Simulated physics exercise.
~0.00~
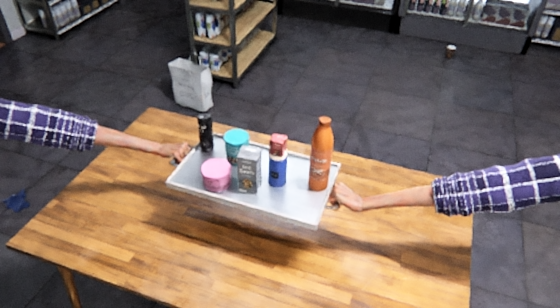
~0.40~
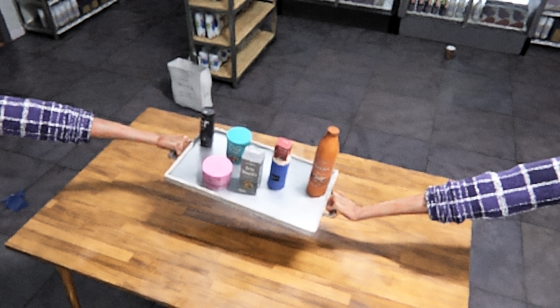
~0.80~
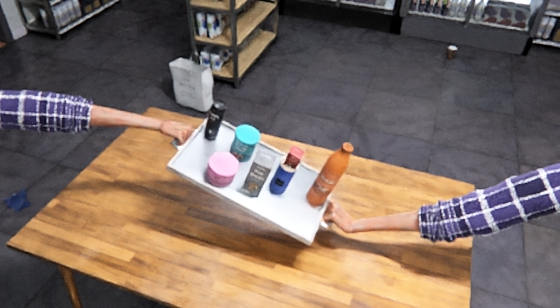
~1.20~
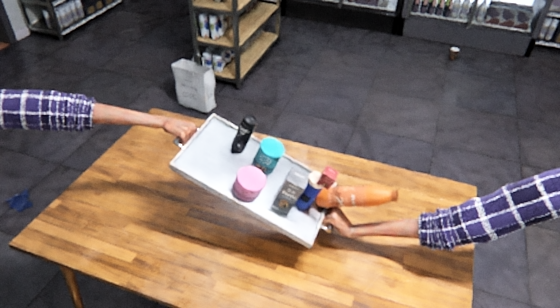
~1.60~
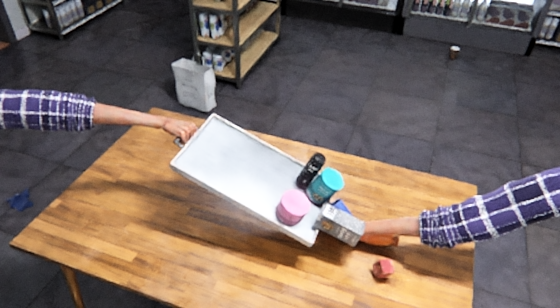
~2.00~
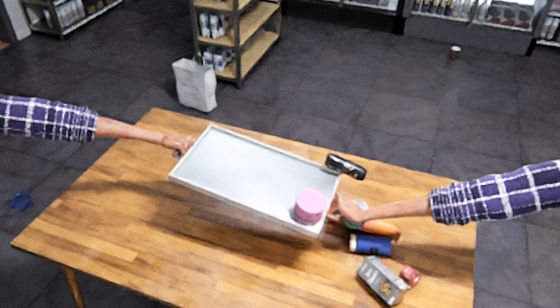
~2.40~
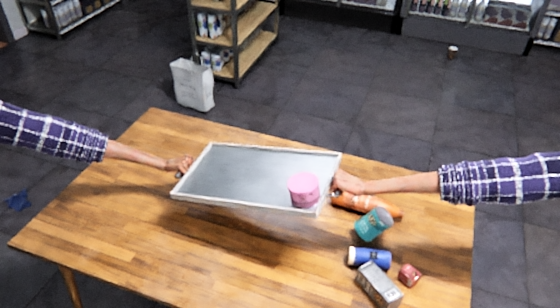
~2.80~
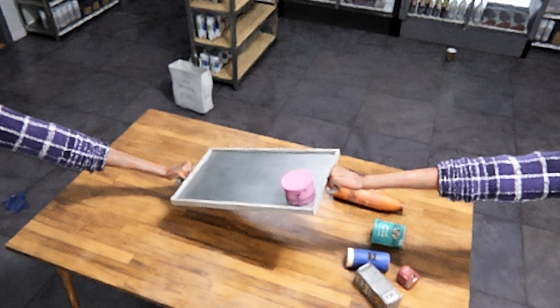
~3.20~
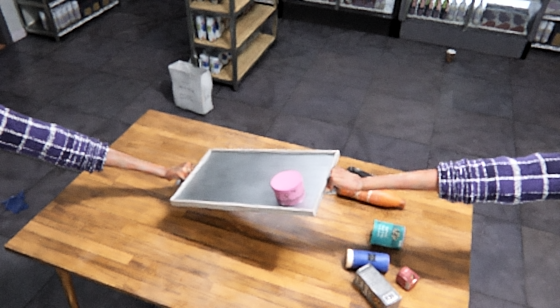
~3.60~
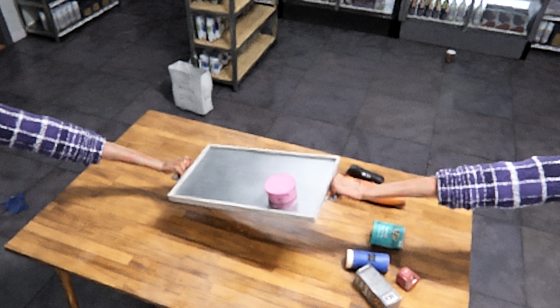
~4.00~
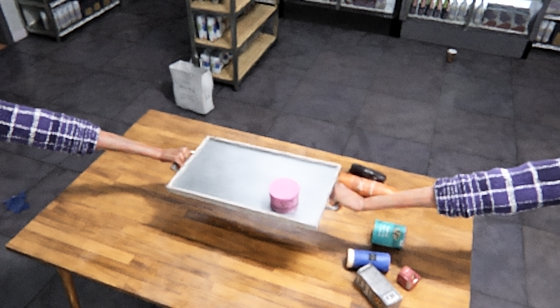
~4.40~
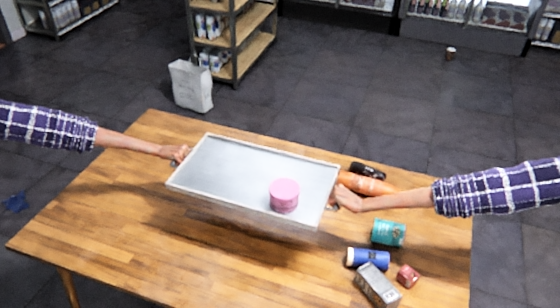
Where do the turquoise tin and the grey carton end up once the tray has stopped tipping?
Both go over the right edge of the tray and end up lying on their sides on the right part of the wooden table.
